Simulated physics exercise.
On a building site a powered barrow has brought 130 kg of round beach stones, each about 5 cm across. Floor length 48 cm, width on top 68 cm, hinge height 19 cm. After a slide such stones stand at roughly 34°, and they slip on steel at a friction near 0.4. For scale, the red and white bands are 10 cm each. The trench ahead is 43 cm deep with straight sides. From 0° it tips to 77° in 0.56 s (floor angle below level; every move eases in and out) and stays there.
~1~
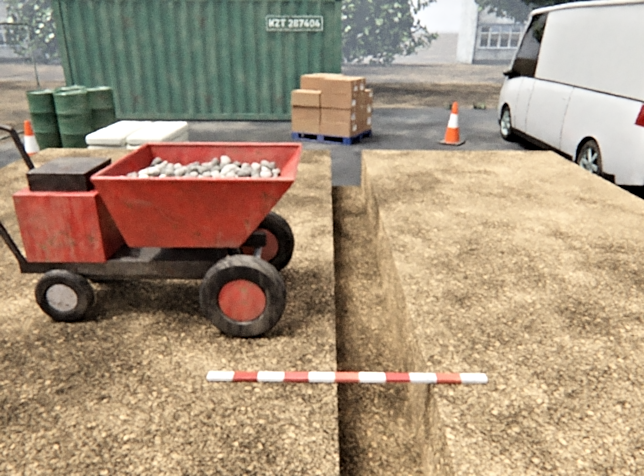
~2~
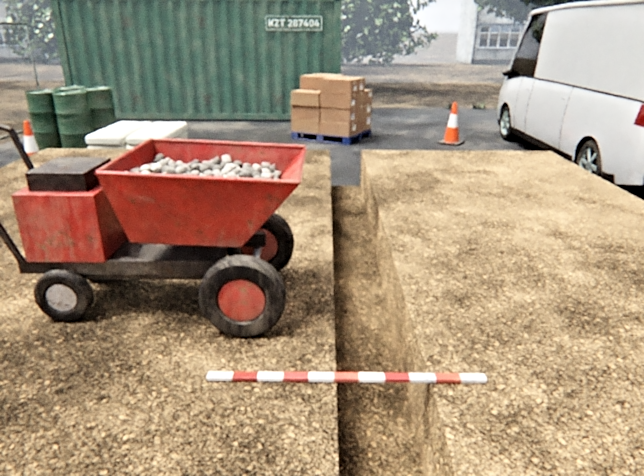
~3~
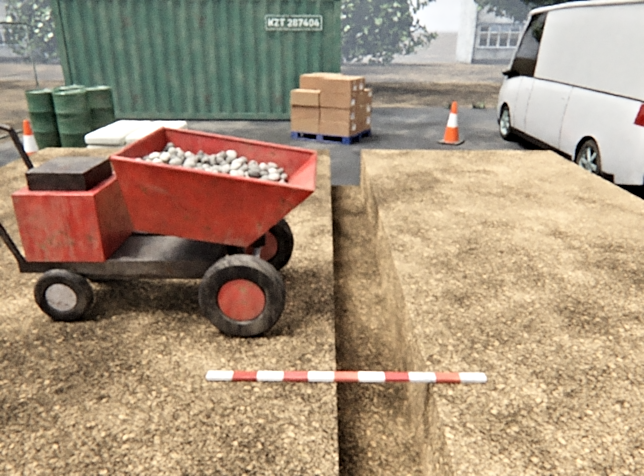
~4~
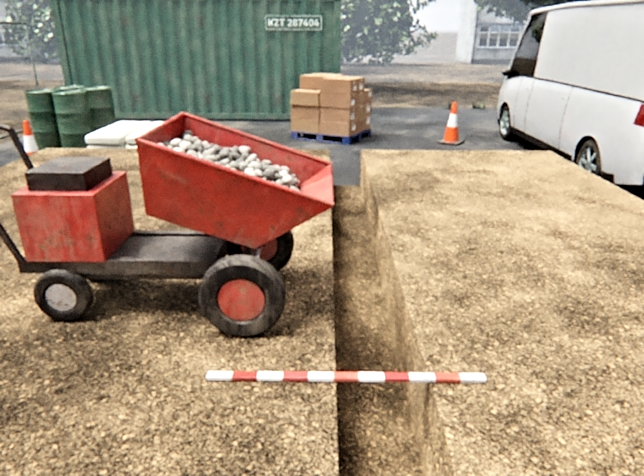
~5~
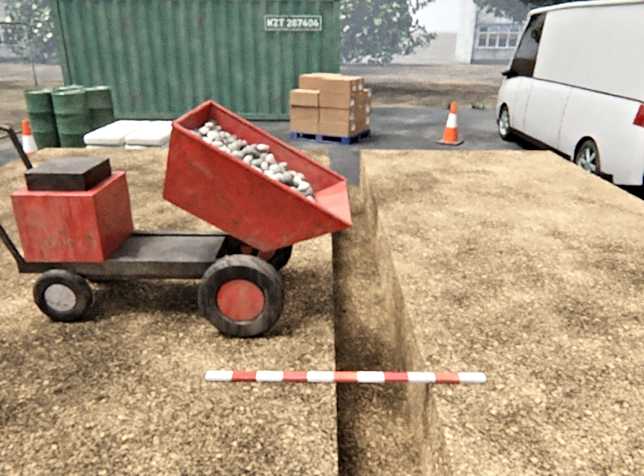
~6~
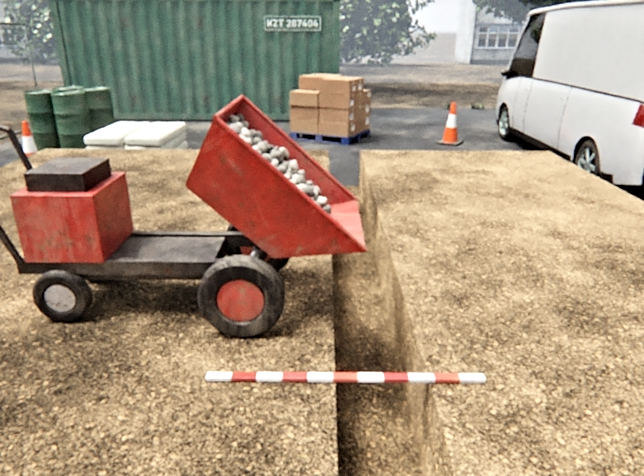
The red tray of a small wheeled barrow, loaded with rounded grey stones, tilted steadily forward to the right, its back end rising high and its front lip dipping over a narrow trench.
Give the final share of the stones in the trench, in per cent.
Close to 50 in a hundred.
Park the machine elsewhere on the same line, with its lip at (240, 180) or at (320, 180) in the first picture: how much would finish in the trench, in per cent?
Near 95 per cent from the first place, 20 from the second.
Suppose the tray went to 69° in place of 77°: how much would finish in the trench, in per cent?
In that case some 40 per cent.
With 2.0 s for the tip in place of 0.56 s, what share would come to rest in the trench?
Then about 70 per cent.
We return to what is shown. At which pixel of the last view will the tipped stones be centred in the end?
Near (411, 299).
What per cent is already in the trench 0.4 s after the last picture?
About 20 per cent by then.
Then, 0.1 s after the last picture the floor is at 65°, 100 % in the tray; the foremost stones are at (361, 259).
Then, 0.4 s after the last picture the floor is at 77°, 59 % in the tray, 21 % in the trench, 20 % past the trench; the foremost stones are at (448, 296).
Then, 0.7 s after the last picture the floor is at 77°, 4 % in the tray, 45 % in the trench, 51 % past the trench; the foremost stones are at (638, 299).
Then, 2.7 s after the last picture the floor is at 77°, 0 % in the tray, 50 % in the trench, 50 % past the trench; the foremost stones are past the picture's edge.
